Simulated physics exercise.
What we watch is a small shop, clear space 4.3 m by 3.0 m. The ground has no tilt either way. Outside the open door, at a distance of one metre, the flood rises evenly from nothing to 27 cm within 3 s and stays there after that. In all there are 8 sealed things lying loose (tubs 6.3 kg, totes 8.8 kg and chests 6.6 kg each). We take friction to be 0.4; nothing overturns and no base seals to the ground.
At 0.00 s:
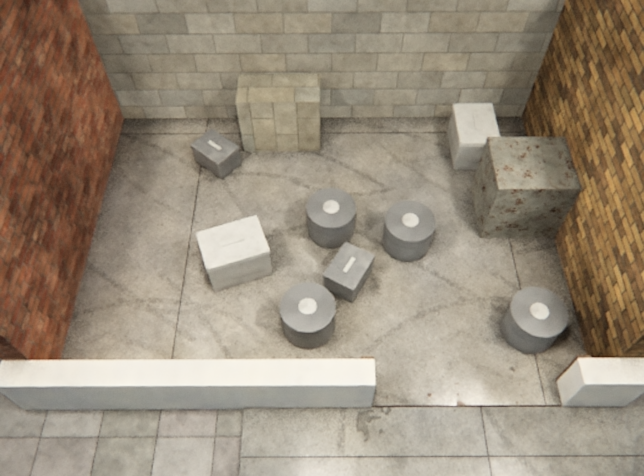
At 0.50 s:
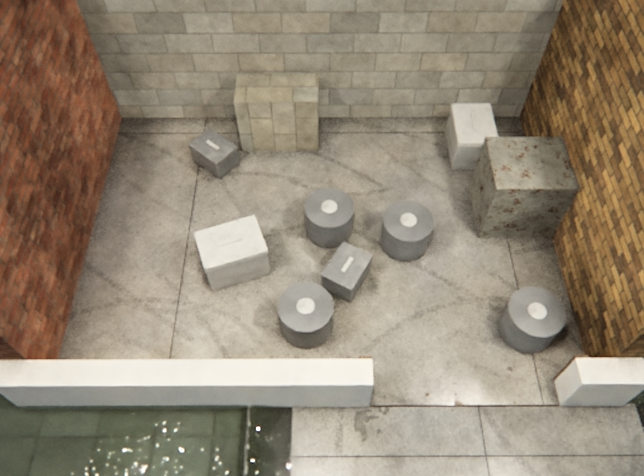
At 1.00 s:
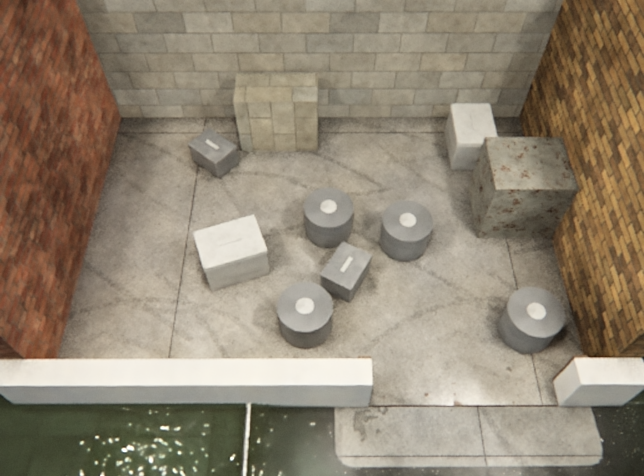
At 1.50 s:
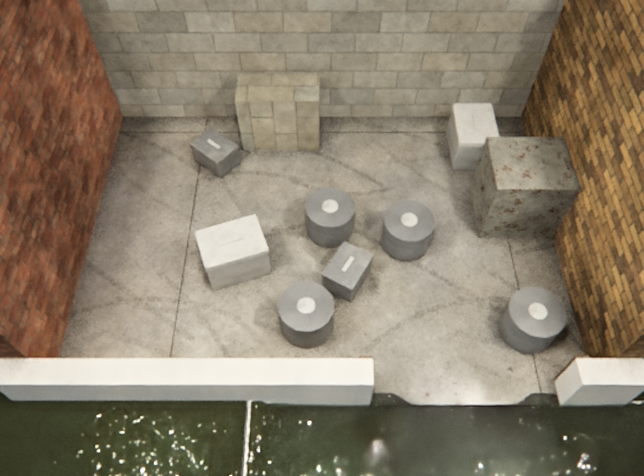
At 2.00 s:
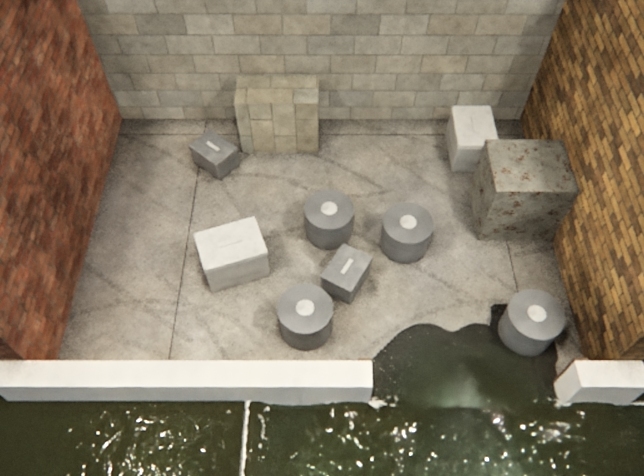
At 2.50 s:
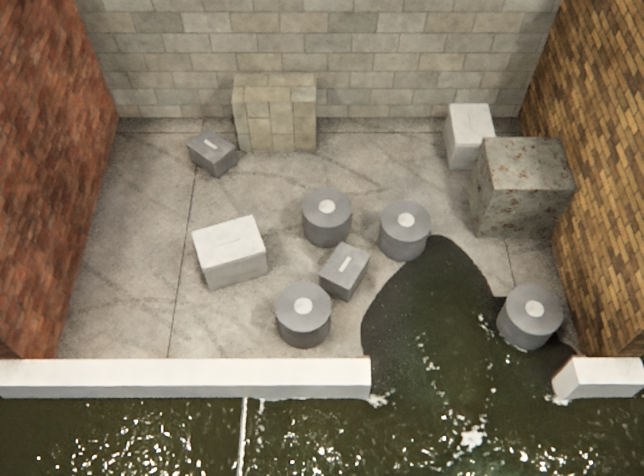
Dark green water spreads across the paving outside a small walled shop, seen from high above through a near-steady camera, with red brick at left, pale blocks behind and yellow-brown brick at right. Four grey round tubs, two small grey boxes, and larger white, beige and speckled grey blocks stand on the floor. The water covers the outside ground from left to right, then enters the front gap and spreads inward around the right-hand tub, while the objects stay put.
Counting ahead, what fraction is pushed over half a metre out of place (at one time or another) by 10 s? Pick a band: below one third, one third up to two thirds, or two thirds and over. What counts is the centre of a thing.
The share is two thirds and over.
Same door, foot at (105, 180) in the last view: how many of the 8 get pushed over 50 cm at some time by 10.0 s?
The answer would then be 6.
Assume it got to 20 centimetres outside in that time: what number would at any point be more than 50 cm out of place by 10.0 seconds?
In that case the number is 5.
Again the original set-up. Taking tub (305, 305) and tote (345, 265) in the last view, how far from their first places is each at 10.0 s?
In that order: 80 cm, 100 cm.
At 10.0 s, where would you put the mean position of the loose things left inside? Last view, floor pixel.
I'd put it close to (315, 243) in the last view.
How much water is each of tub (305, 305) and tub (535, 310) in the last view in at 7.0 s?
About 2 and 15 cm.
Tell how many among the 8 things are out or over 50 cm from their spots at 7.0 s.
I count 4 of them.
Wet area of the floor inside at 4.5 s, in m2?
Somewhere around 7.5 m2, roughly.
After 3.5 s 1 of 8 are over 50 cm from their spots; 0 afloat.
After 4.5 s 4 of 8 are over 50 cm from their spots; 2 afloat.
After 7.0 s 4 of 8 are over 50 cm from their spots; 4 afloat.
After 10.0 s 7 of 8 are over 50 cm from their spots, and 7 have been at some point; 8 afloat.
